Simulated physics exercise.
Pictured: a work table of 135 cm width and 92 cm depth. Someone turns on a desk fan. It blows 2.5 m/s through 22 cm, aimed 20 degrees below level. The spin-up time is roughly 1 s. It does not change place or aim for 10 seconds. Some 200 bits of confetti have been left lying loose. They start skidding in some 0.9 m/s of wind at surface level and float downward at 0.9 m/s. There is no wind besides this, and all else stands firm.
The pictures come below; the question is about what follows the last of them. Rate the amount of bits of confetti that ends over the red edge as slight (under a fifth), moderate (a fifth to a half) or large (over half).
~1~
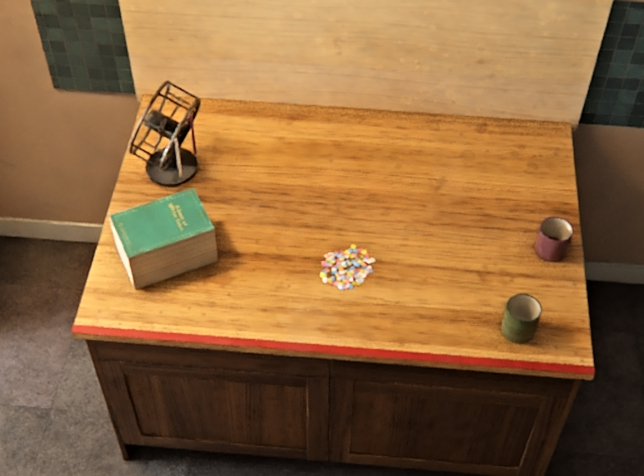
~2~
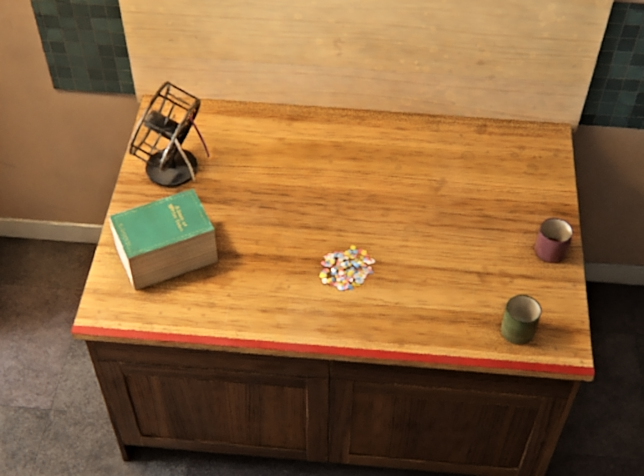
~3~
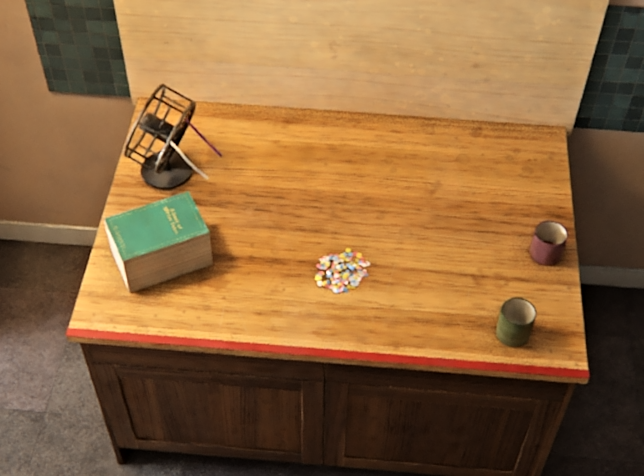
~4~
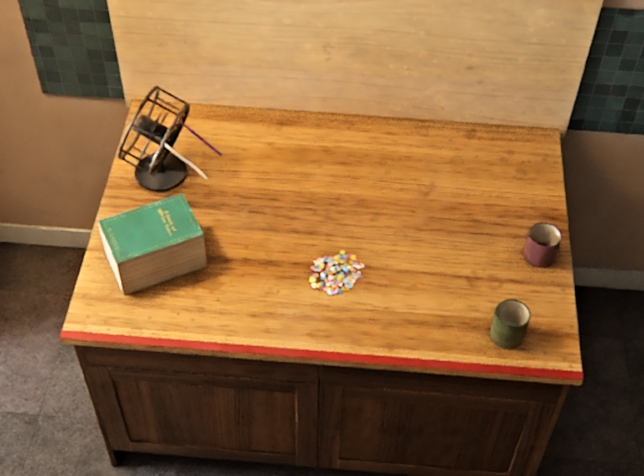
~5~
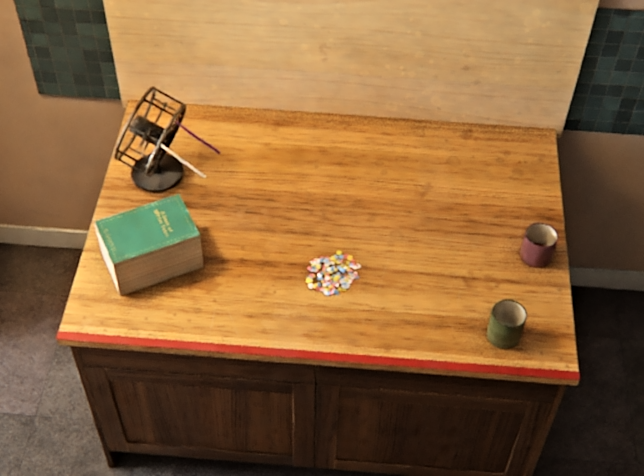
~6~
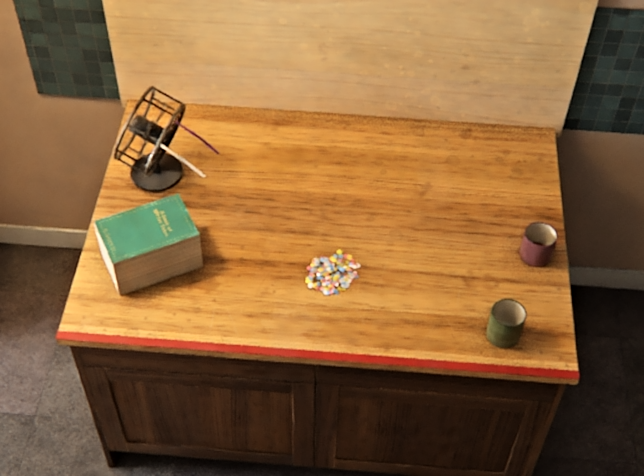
Large.
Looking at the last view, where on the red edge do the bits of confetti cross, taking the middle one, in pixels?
About (451, 370).
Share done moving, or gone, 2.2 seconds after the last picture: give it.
Near 100 %.
Then, 1.0 s after the last picture the count stands so, 100 % are over the red edge.
Then, 2.2 s after the last picture the count stands so, 100 % are over the red edge.
Then, 4.6 s after the last picture the count stands so, 100 % are over the red edge.
Then, 9.1 s after the last picture, at the end, 100 % are over the red edge.
